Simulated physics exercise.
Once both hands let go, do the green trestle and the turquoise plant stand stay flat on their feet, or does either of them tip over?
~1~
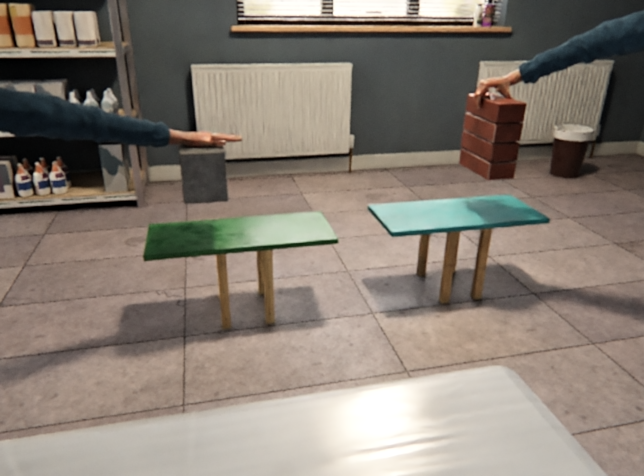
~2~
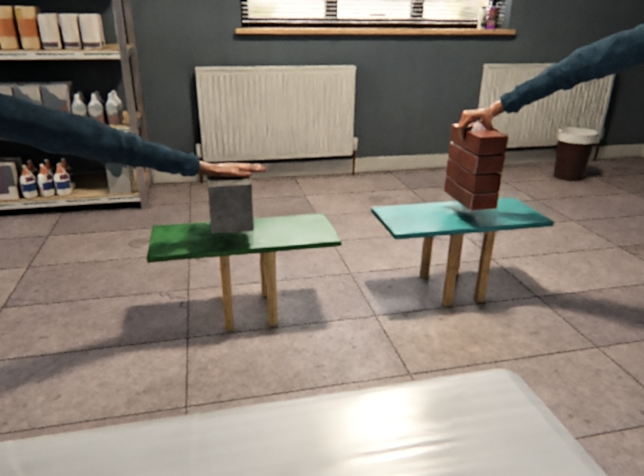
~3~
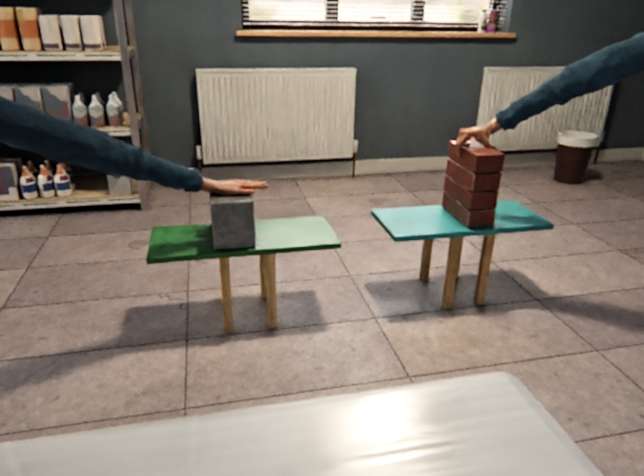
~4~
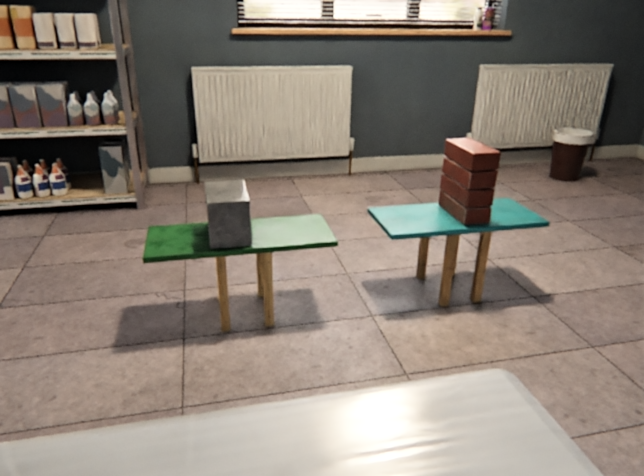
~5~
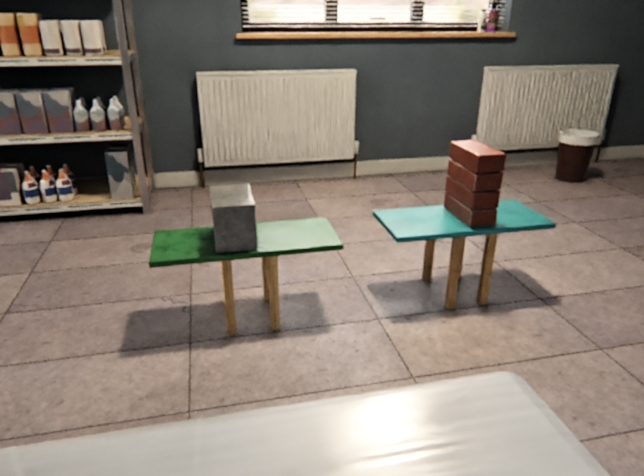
Both stay flat on their feet. The green trestle stands steady under the grey block, and the turquoise plant stand stands steady under the stack of bricks.
